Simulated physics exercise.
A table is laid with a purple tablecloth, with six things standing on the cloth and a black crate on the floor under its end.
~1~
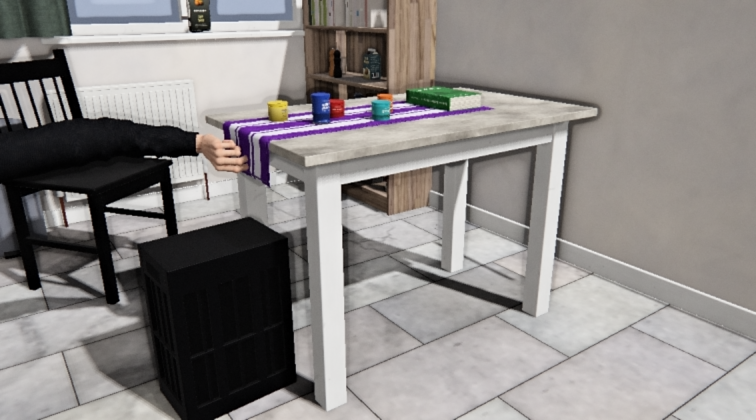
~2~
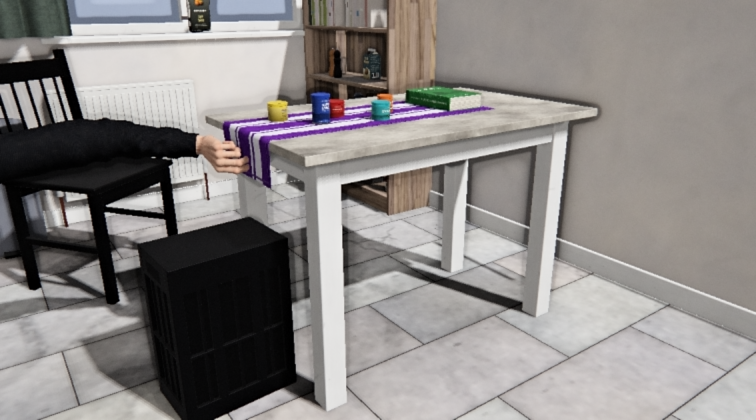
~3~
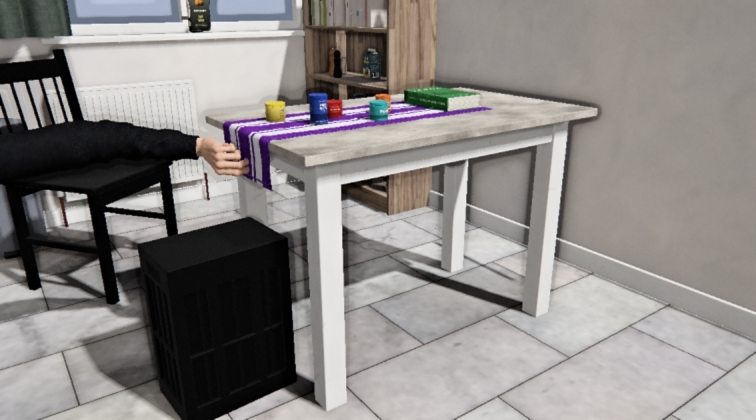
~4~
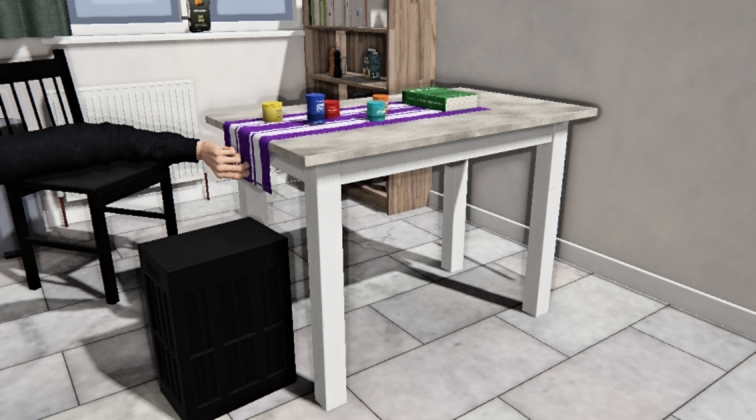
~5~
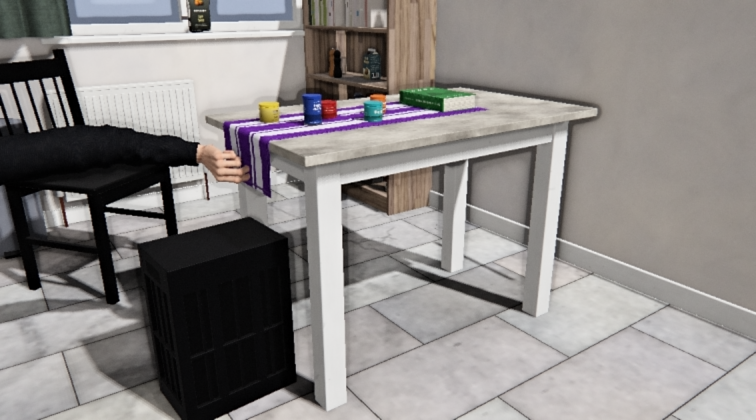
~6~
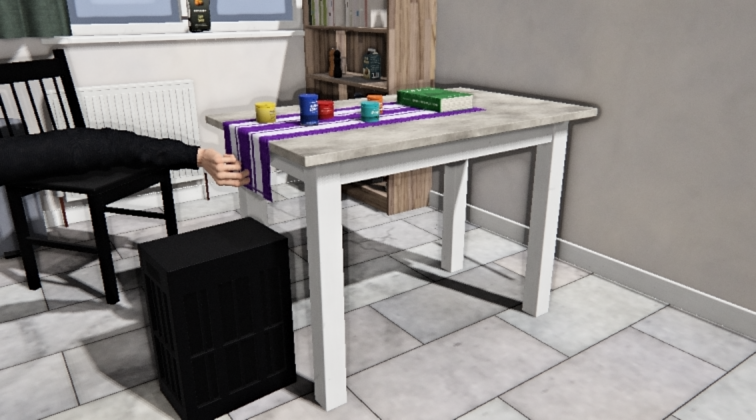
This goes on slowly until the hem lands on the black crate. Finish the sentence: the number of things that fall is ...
The number of things that fall is one.
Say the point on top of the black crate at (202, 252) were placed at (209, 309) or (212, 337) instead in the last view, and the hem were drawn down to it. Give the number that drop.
That would make 3 and 4.
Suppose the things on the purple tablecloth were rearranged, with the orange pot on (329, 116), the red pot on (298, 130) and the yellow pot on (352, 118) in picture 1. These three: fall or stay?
Result - orange pot retained; red pot lost; yellow pot retained.
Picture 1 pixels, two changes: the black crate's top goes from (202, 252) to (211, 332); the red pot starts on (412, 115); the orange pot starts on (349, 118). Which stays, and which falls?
The red pot? Safe. The orange pot? Lost.
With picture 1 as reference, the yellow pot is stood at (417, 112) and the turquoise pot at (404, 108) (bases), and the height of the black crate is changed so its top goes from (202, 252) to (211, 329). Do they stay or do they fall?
Well, the yellow pot is safe, and the turquoise pot is safe.
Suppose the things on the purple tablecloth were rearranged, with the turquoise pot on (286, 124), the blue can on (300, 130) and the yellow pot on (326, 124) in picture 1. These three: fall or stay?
The turquoise pot ends up off, the blue can ends up off and the yellow pot ends up on top.
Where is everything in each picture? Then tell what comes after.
The first picture shows hem (271, 188); yellow pot (277, 102); blue can (320, 94); red pot (335, 101); turquoise pot (381, 101); orange pot (385, 95); top of the crate (202, 252).
The second picture shows hem (272, 189); yellow pot (277, 102).
The third picture shows hem (273, 191); blue can (318, 94).
The fourth picture shows hem (273, 195); red pot (330, 101); top of the crate (202, 252).
The fifth picture shows hem (272, 198); turquoise pot (373, 102).
The sixth picture shows hem (273, 202); yellow pot (265, 104); blue can (308, 95); red pot (324, 102); turquoise pot (370, 103); orange pot (375, 96).
A little later, hem near (250, 218); all still up.
Next, hem on the crate; yellow pot gone.
When it is over, hem on the crate; yellow pot gone. The count of fallen things is one.
